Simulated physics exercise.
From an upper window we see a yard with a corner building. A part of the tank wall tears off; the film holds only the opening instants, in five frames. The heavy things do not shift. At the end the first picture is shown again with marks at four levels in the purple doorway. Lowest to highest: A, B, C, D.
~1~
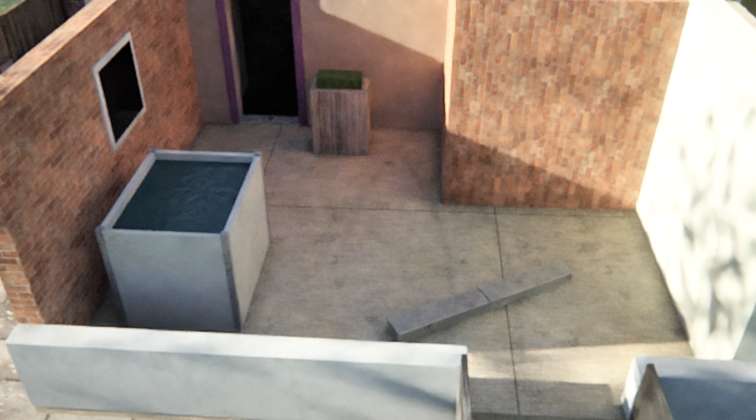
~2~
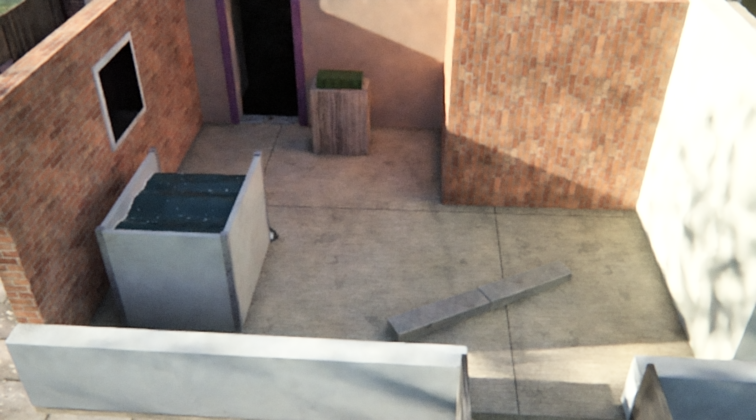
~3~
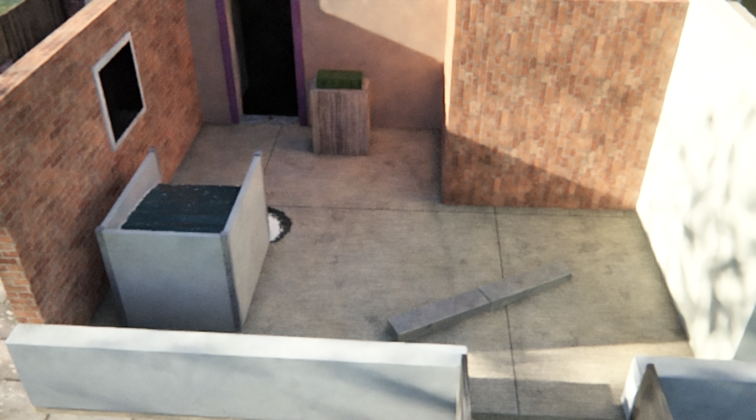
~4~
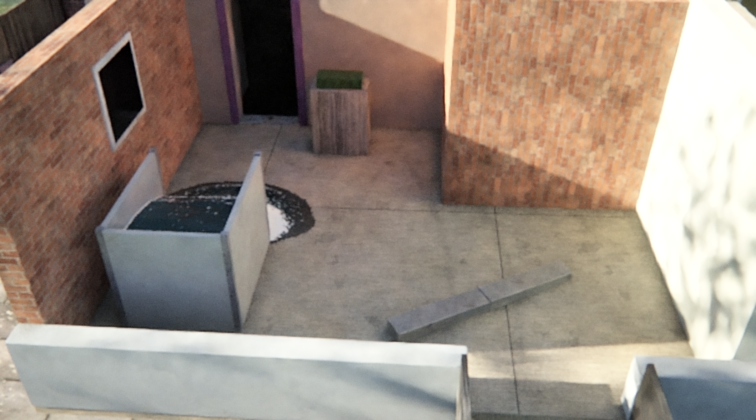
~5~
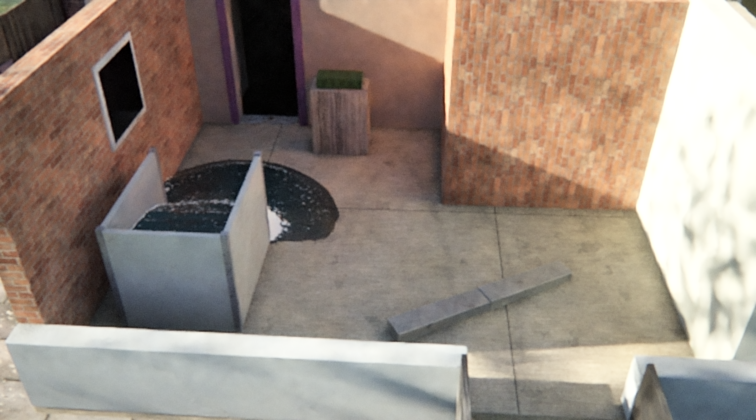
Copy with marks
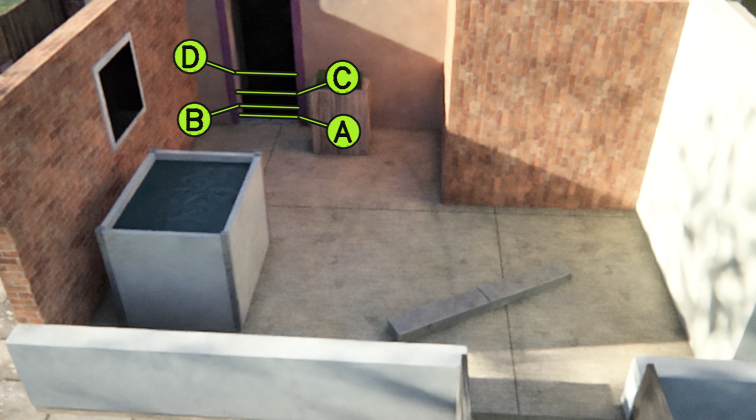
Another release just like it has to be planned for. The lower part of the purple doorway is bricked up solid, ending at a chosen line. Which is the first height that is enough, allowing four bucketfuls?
Line C just does it.
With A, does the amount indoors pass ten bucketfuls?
Yes, clearly.
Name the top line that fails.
Line B.
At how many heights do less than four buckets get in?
Two.
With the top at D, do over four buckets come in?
No, that is safe.
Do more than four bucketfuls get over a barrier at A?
Yes.
On the marked copy, A at (269, 116); B at (268, 106); C at (267, 92); D at (265, 73); from the bottom up A, B, C, D.
With A, dozens of bucketfuls pour in.
With B, about 11 bucketfuls get in.
With C, a splash gets over, under a bucket.
With D, nothing gets over.
